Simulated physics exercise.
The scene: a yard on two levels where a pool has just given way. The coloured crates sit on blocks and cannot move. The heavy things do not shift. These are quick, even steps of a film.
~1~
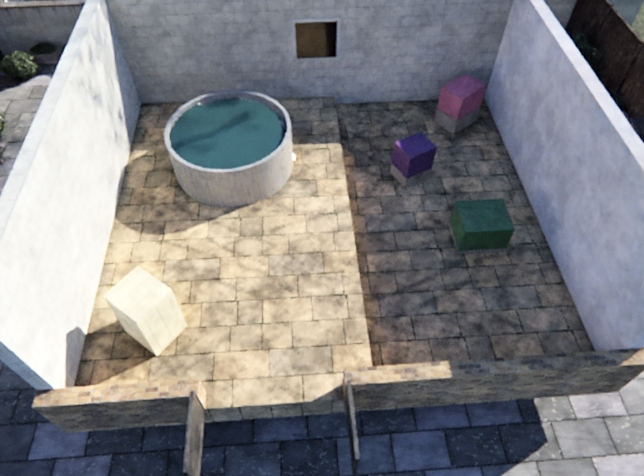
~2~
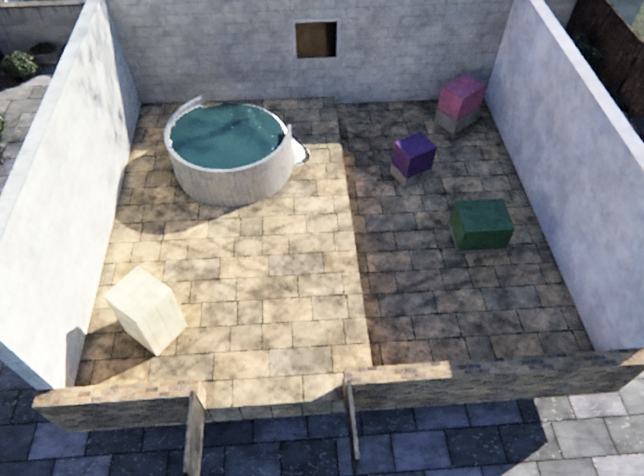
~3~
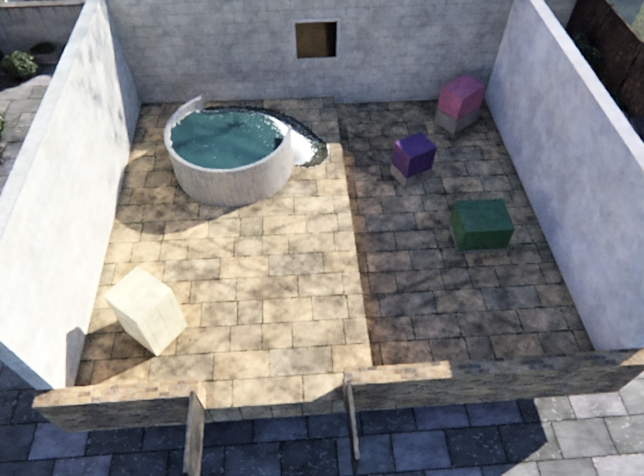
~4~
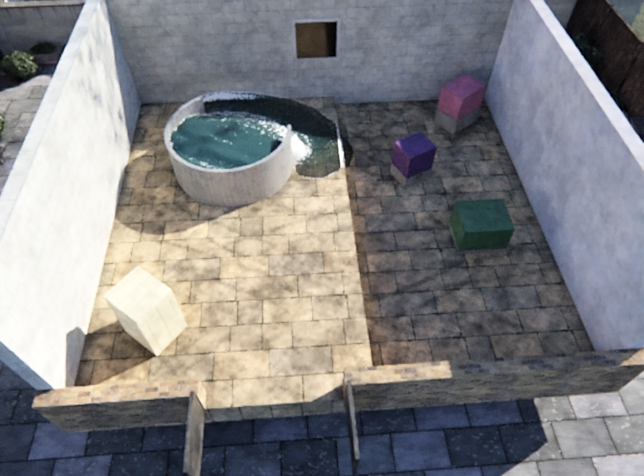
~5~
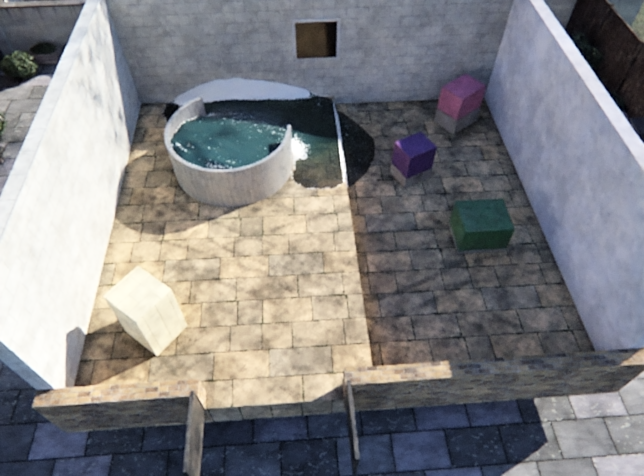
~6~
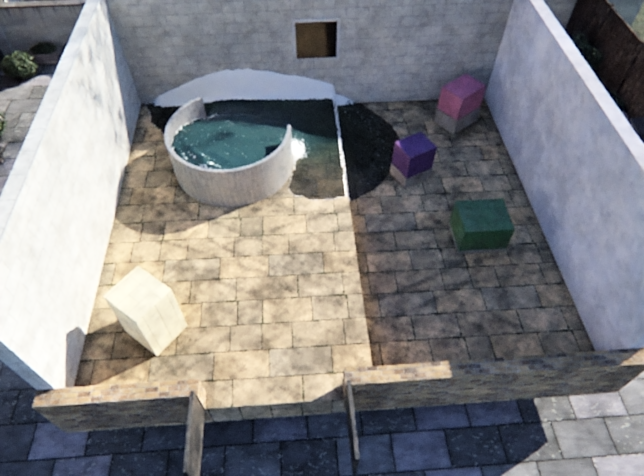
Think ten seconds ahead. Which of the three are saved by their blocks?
One by one: The purple crate stays dry; the pink crate gets wet; the green crate gets wet.
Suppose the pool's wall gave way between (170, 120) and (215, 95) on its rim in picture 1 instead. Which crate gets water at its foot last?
I say the one in green.
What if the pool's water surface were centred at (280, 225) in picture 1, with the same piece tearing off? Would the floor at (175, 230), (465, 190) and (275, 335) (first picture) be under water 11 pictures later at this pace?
In turn: Dry, flooded, dry.
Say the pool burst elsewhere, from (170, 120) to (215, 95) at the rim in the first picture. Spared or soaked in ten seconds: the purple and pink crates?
In short: The purple one is safe, the pink one is spared.
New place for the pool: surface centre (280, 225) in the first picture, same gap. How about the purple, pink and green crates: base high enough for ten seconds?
The purple one is soaked, the pink one takes water, the green one is wetted.
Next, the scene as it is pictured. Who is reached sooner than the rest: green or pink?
That is the crate marked pink.
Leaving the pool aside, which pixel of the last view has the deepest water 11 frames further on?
Around (480, 99).
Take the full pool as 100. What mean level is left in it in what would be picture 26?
I make it 14 per cent.
A moment on, water covers 25 % of the floor; the purple crate water round its plinth, the pink crate water round its plinth, the green crate not reached.
Next, water covers 35 % of the floor; the purple crate water round its plinth, the pink crate water round its plinth, the green crate water round its plinth.
Then, water covers 55 % of the floor; the purple crate water round its plinth, the pink crate water round its plinth, the green crate water round its plinth.
Later, water covers 80 % of the floor; the purple crate water round its plinth, the pink crate water round its plinth, the green crate water round its plinth.
In the end, water covers 90 % of the floor; the purple crate stayed above the water, the pink crate was topped, the green crate was topped.
